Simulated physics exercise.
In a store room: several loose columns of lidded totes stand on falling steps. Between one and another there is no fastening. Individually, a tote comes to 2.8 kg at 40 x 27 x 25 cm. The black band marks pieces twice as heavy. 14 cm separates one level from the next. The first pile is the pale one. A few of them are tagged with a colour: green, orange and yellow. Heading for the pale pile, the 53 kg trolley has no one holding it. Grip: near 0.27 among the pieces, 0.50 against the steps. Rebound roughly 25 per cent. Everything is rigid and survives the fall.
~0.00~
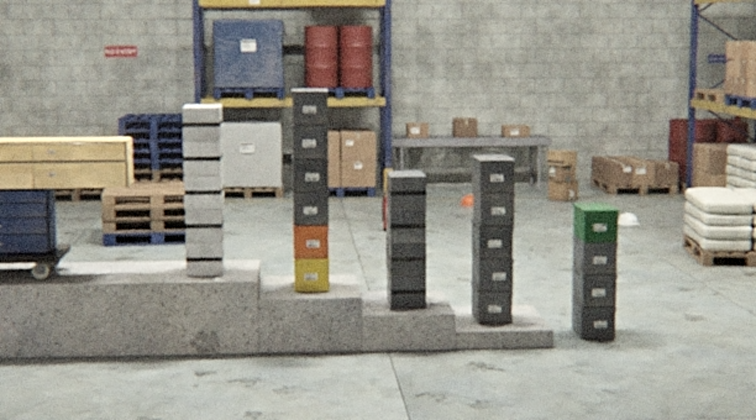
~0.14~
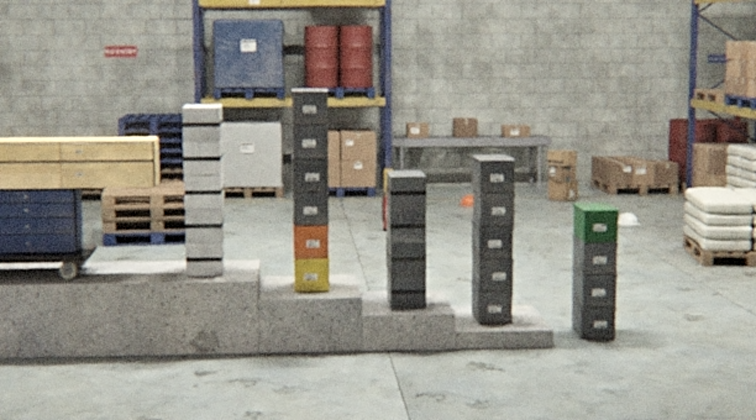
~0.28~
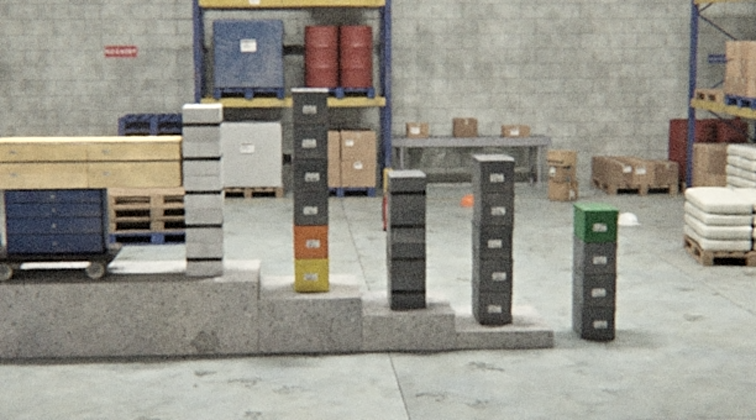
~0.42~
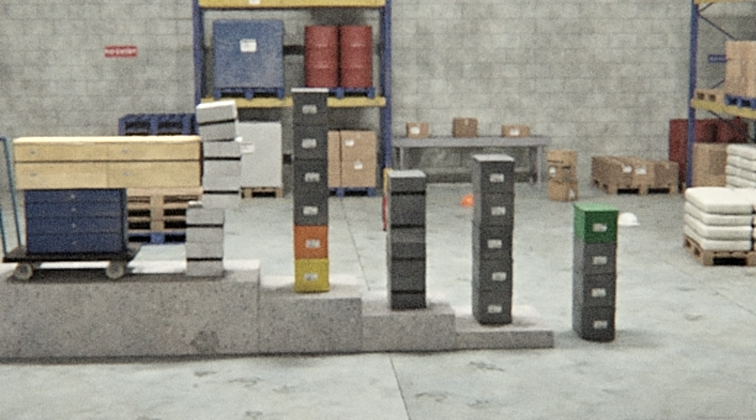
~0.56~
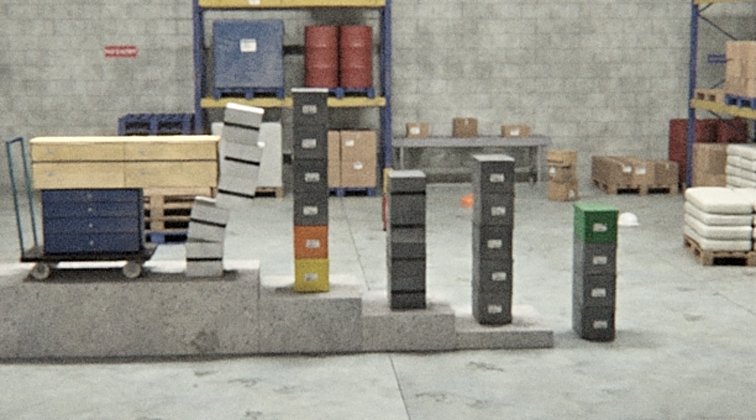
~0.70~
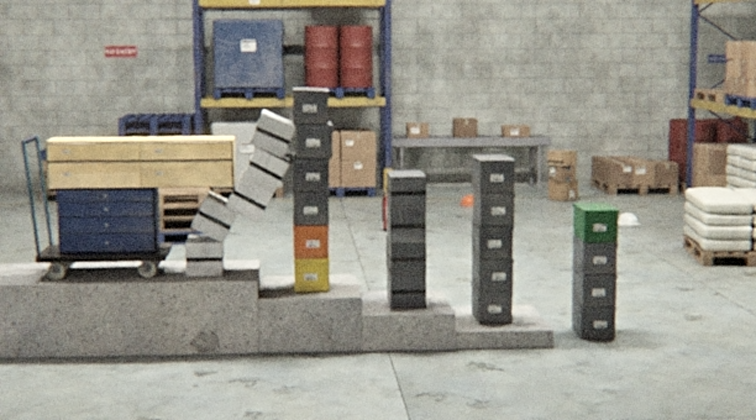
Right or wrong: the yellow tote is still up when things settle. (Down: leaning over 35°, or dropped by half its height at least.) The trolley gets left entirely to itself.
Right, it stays up.
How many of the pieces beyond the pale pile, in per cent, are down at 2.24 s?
By that time it is 75 percent.
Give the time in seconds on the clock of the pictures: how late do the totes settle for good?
I'd say around 4.0 seconds.
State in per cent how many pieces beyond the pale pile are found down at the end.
Roughly 90 percent.
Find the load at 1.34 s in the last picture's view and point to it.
It should be near pixel (252, 153).
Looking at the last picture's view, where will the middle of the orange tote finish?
Near (381, 279).
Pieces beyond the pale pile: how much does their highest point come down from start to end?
Roughly 100 centimetres.
After 1.34 s, 4 of the pale pile down; 5 of the 19 other totes down; yellow tote 24 mm from its place; orange tote 67° from how it stood, 21 cm lower.
After 2.24 s, 4 of the pale pile down; 14 of the 19 other totes down; yellow tote 24 mm from its place; orange tote on its side.
In the end (4.0 s), 4 of the pale pile down; 17 of the 19 other totes down; yellow tote 24 mm from its place; orange tote on its side; green tote on its side. From the last view, middles, yellow tote near (315, 271), orange tote near (381, 279).
